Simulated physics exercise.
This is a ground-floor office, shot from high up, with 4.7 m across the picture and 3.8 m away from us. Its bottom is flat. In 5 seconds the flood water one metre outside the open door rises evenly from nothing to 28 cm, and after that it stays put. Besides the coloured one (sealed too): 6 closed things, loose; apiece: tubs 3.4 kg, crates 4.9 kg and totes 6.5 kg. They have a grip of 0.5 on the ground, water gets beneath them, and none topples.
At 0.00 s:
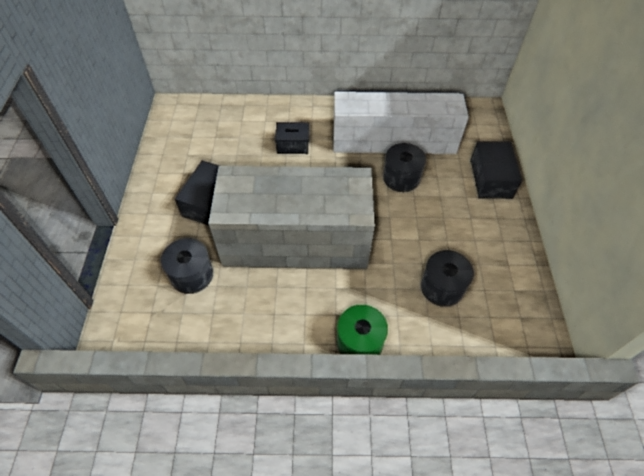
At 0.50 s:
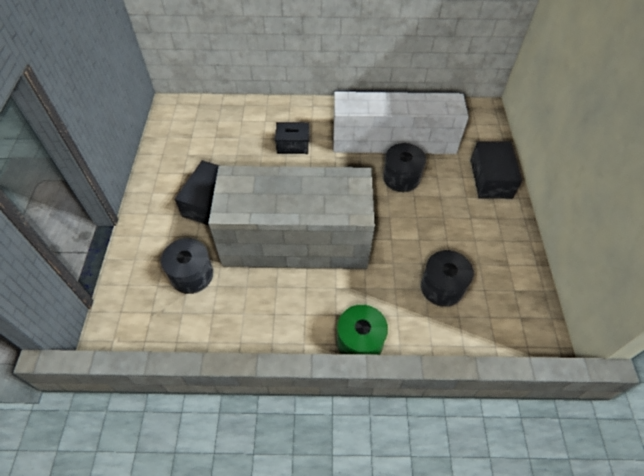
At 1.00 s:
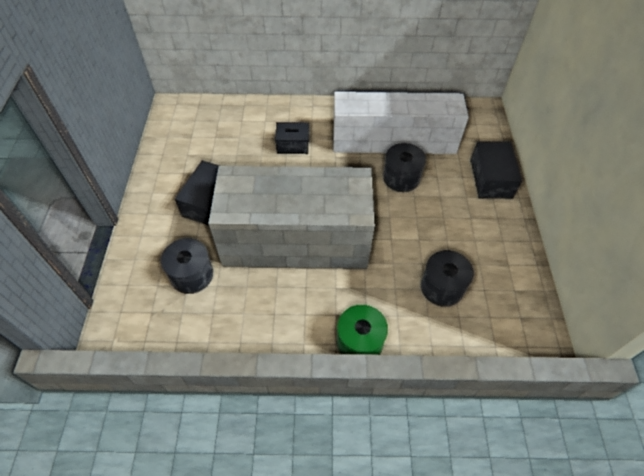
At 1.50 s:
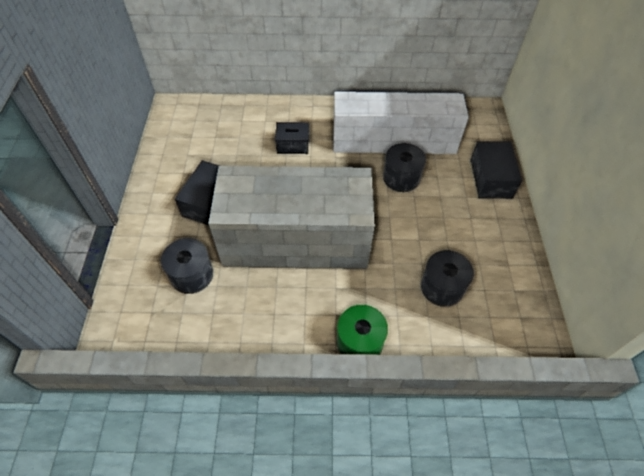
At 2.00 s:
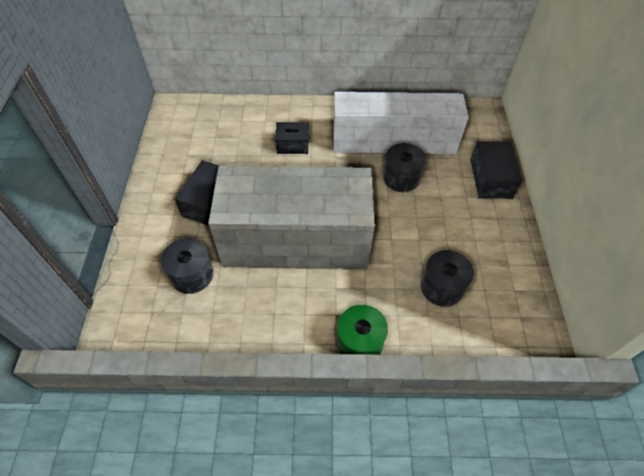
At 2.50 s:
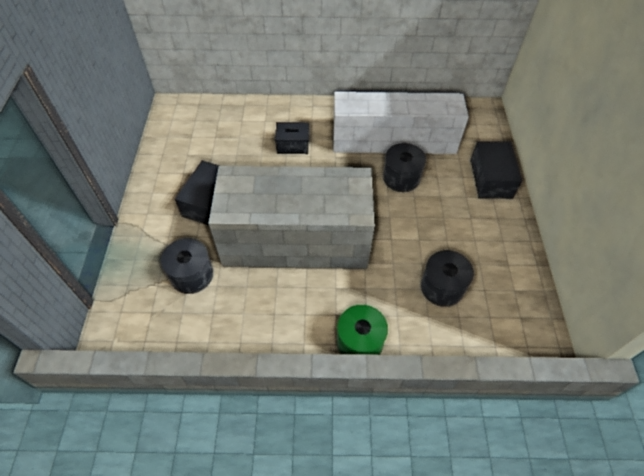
A large grey block-like counter stands near the middle of a tan-tiled ground-floor room, seen from high above by a still camera. Around it sit dark round tubs and dark boxes, a pale block at the back, and a green tub near the low front wall. Bluish water spreads over the paving outside, then through the left doorway onto the floor, while the objects stay still.
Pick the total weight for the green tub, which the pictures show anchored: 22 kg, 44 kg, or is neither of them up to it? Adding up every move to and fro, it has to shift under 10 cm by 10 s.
44 kg is needed.
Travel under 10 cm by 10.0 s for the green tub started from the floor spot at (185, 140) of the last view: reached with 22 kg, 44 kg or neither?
Well, any option works.
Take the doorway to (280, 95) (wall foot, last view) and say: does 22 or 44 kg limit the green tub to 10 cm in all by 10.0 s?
Under that setup, the light option succeeds.
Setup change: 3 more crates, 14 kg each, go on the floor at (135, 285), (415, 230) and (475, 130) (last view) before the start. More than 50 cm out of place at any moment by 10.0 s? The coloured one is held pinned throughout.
One by one: Too far, not far enough and not far enough.
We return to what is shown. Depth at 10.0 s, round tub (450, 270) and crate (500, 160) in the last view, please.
Depths: Near 8 cm, then near 8 cm.
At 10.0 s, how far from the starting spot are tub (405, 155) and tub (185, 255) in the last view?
In turn: 30 cm, 300 cm.
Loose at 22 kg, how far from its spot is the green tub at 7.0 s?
Shift: About 40 cm.
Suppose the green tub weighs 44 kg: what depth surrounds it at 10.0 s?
Depth: Approx. 10 cm.
After 3.5 s the green tub would be 0 cm from its start with 22 kg and 0 cm from its start with 44 kg; 0 cm of water round it then.
After 4.5 s the green tub would be 0 cm from its start with 22 kg and 0 cm from its start with 44 kg; 1 cm of water round it then.
After 7.0 s the green tub would be 39 cm from its start with 22 kg and 0 cm from its start with 44 kg; 10 cm of water round it then.
After 10.0 s the green tub would be 96 cm from its start with 22 kg and 0 cm from its start with 44 kg; 10 cm of water round it then.
